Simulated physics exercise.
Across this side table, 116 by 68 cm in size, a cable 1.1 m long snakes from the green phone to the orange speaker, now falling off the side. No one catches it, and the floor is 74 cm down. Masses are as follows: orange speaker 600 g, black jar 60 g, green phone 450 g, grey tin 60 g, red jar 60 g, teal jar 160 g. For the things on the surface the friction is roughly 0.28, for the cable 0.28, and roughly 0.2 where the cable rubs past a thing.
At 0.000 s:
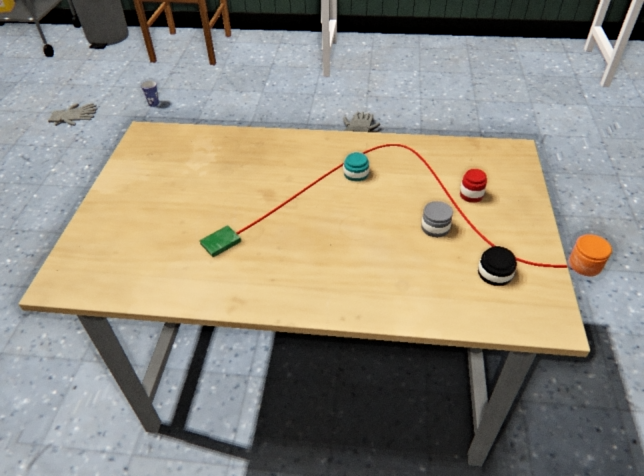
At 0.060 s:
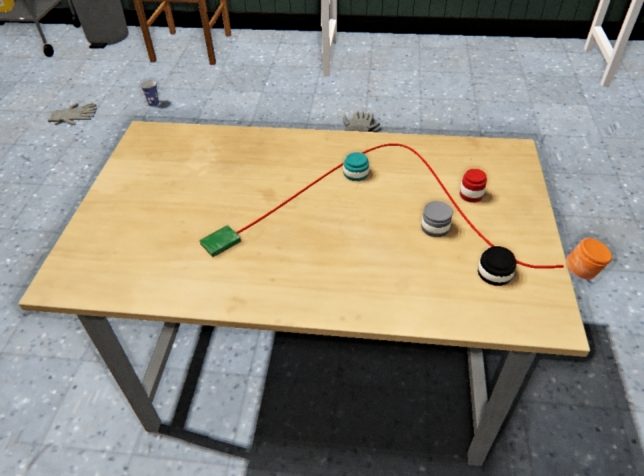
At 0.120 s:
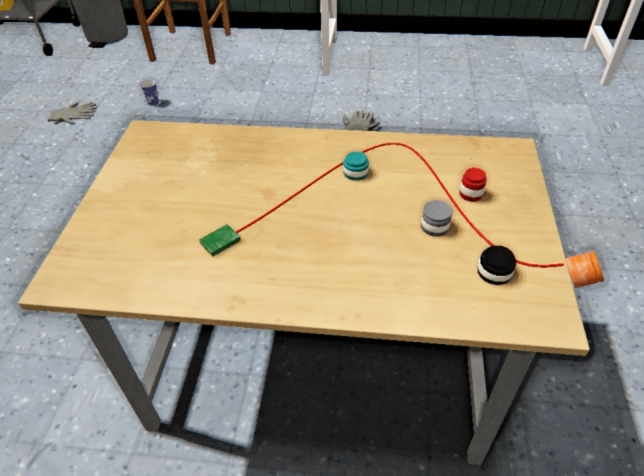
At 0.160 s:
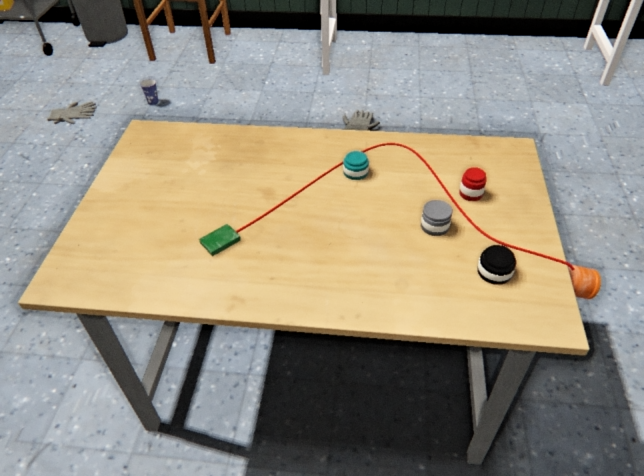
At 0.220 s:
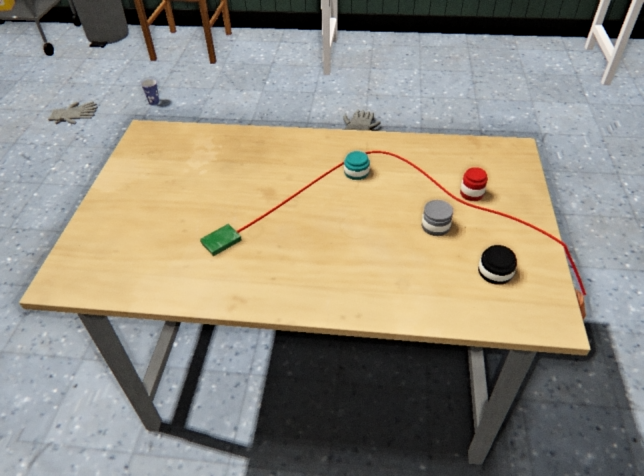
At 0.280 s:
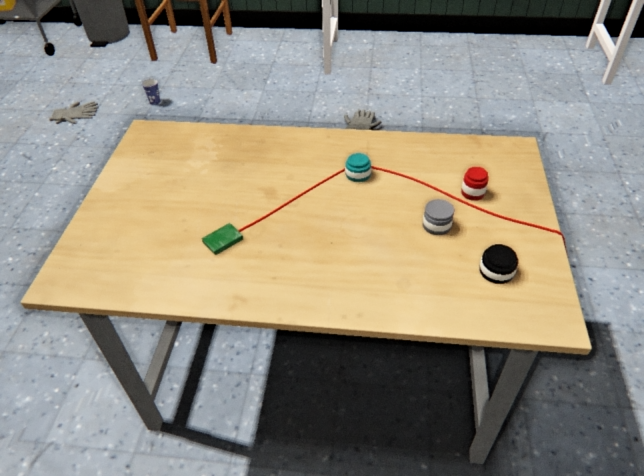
A wooden table stood with a green phone and four jars and tins on top, while an orange speaker dropped off its right side, pulling the curved red cable straighter across the tabletop.
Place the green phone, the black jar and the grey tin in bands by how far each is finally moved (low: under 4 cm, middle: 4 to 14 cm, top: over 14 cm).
Green phone: Top; black jar: Low; grey tin: Top.
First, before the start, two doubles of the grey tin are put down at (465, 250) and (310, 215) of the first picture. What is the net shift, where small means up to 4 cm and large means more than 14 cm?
I'd call it a short shift for the first one and a long shift for the second one.
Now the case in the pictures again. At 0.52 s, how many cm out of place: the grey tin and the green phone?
Grey tin roughly 10 cm, green phone roughly 20 cm.
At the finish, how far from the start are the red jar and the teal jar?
About: Red jar 2 cm, teal jar over the edge.
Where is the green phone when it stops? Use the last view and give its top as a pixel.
(481, 206).
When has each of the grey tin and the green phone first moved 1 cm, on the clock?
Grey tin: 0.42 s; green phone: 0.32 s.
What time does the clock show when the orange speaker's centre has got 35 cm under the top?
At 0.34 s.
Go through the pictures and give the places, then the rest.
Green phone (220, 239); black jar (500, 256); grey tin (439, 210); cable runs through (452, 200) (410, 149) (341, 166) (278, 208), in the first frame.
Orange speaker (594, 249); cable runs through (410, 149) (278, 207), in the second frame.
Orange speaker (584, 270); cable runs through (410, 148) (278, 207), in the third frame.
Orange speaker (579, 282); cable runs through (524, 250) (410, 149) (278, 206), in the fourth frame.
Orange speaker (569, 306); cable runs through (567, 252) (413, 165) (279, 206), in the fifth frame.
Green phone (222, 236); black jar (502, 254); grey tin (440, 208); cable runs through (522, 223) (434, 188) (283, 206), in the sixth frame.
By 0.5 s, the cable's tail end at (313, 229); green phone 18 cm off its start, grey tin 12 cm off its start, teal jar 48 cm off its start.
By 0.7 s, the cable's tail end at (423, 225); green phone 45 cm off its start, grey tin 28 cm off its start, teal jar over the edge.
By 1.0 s, the cable's tail end at (484, 220); green phone 59 cm off its start at (471, 206), grey tin on its side, 33 cm off its start at (472, 349), teal jar over the edge.
By 1.2 s, the cable's tail end at (496, 217); green phone 61 cm off its start, grey tin over the edge, teal jar over the edge.
By 2.4 s, the cable's tail end at (496, 217); green phone 61 cm off its start at (481, 206), grey tin over the edge, black jar 0 cm off its start at (502, 254), teal jar over the edge.
